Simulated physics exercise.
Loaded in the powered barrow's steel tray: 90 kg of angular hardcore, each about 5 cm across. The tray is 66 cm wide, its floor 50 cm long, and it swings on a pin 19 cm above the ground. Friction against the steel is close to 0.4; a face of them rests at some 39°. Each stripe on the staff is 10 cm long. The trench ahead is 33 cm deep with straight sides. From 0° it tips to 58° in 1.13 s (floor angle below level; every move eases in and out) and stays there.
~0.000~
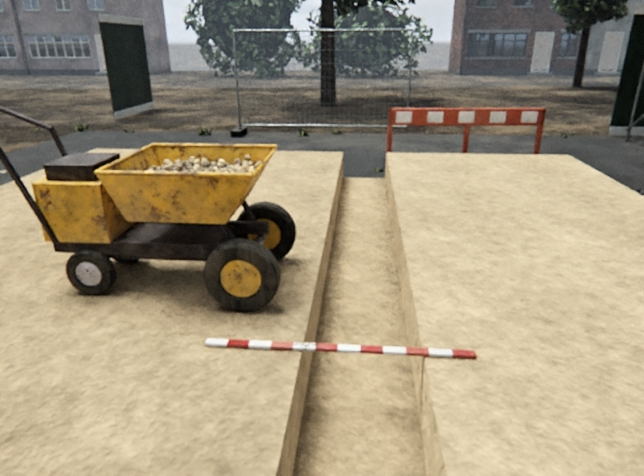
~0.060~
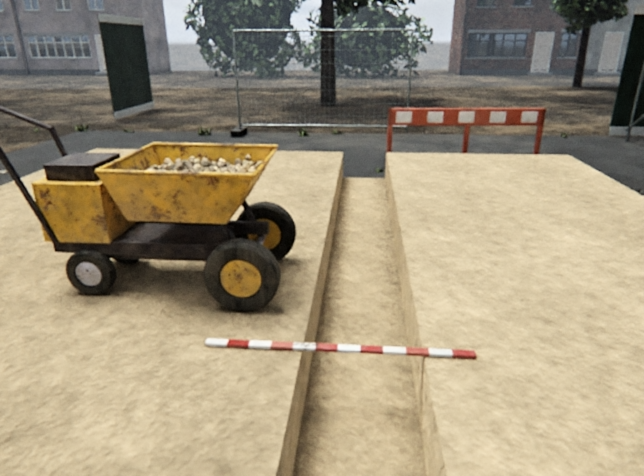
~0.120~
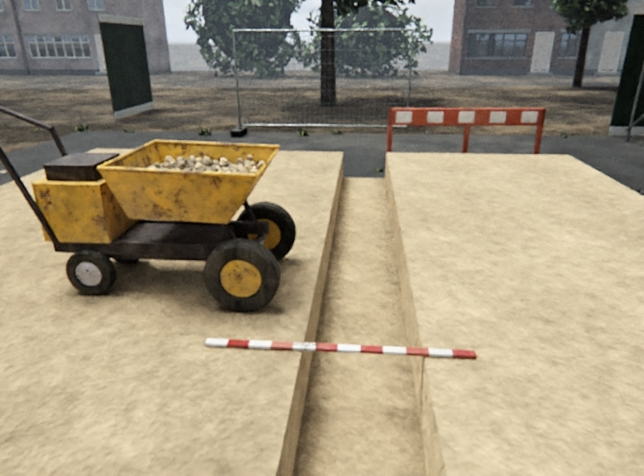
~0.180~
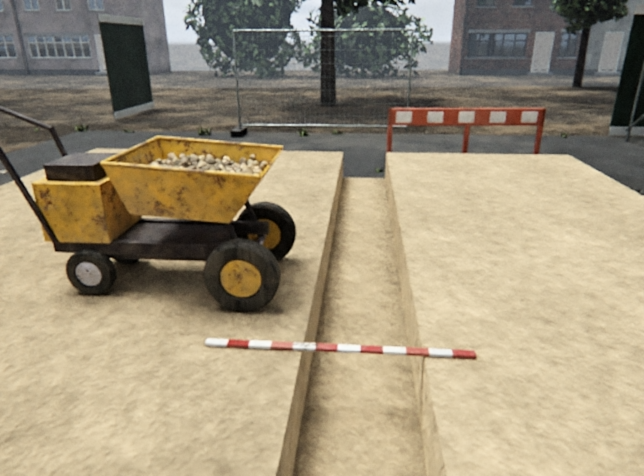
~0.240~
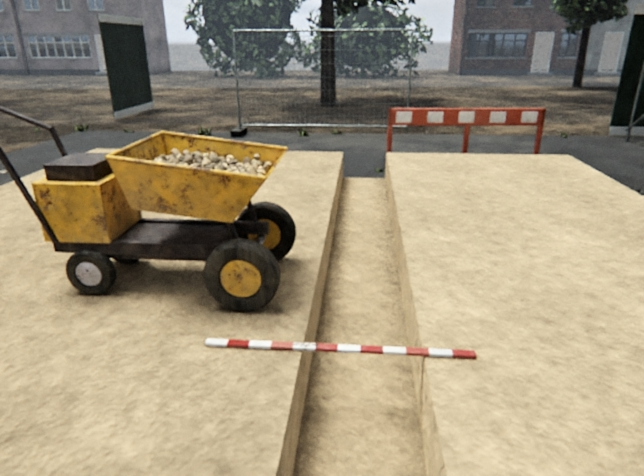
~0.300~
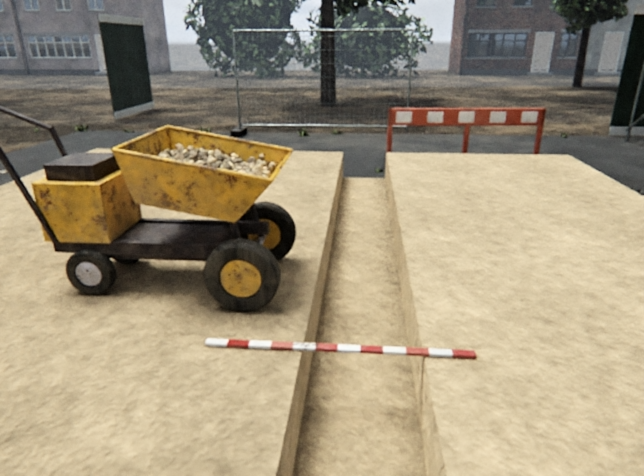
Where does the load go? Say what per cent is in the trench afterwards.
Roughly 8 per cent ends in the trench.
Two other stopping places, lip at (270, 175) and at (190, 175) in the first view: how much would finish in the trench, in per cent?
Near 5 per cent from the first place, 5 from the second.
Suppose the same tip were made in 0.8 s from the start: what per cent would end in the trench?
Then about 20 per cent.
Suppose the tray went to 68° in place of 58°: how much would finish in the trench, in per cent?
It would be near 50 per cent.
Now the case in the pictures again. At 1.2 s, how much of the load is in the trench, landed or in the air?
Some 0 per cent.
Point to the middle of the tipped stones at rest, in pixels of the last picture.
Their middle is at about (391, 340).
After 0.9 s the floor is at 49°; 100 % in the tray; the foremost stones are at (317, 211).
After 1.2 s the floor is at 58°; 99 % in the tray, 1 % in the trench; the foremost stones are at (355, 236).
After 1.6 s the floor is at 58°; 94 % in the tray, 6 % in the trench; the foremost stones are at (399, 336).
After 3.5 s the floor is at 58°; 92 % in the tray, 8 % in the trench; the foremost stones are at (404, 336).
